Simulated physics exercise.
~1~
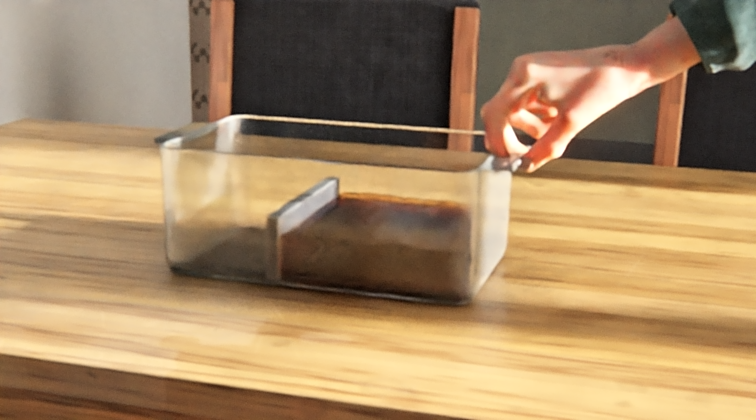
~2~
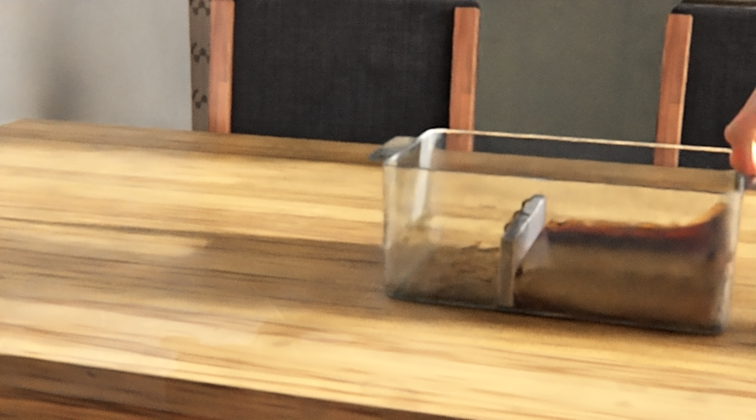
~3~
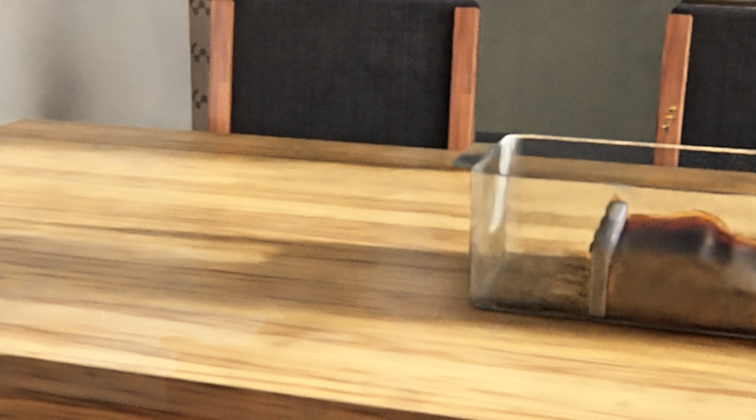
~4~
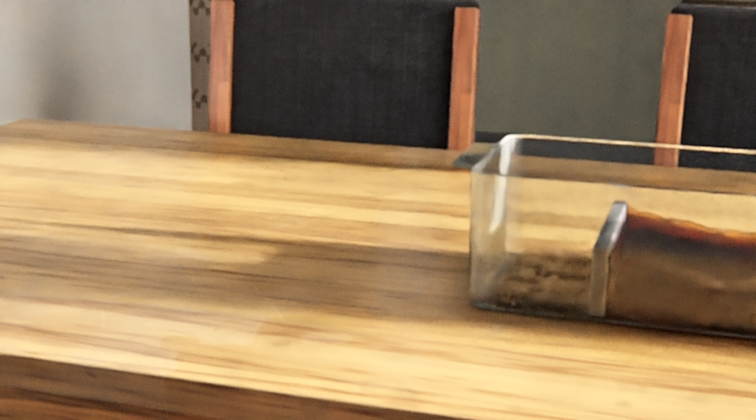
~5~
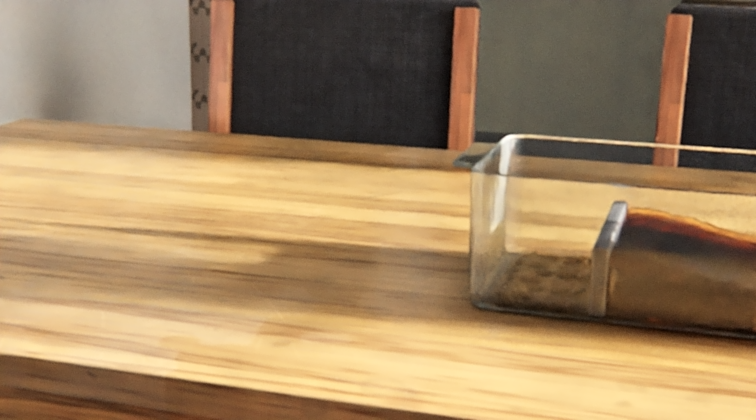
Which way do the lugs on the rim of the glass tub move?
The lugs move to the right, along with the tub as the hand pulls it across the table.
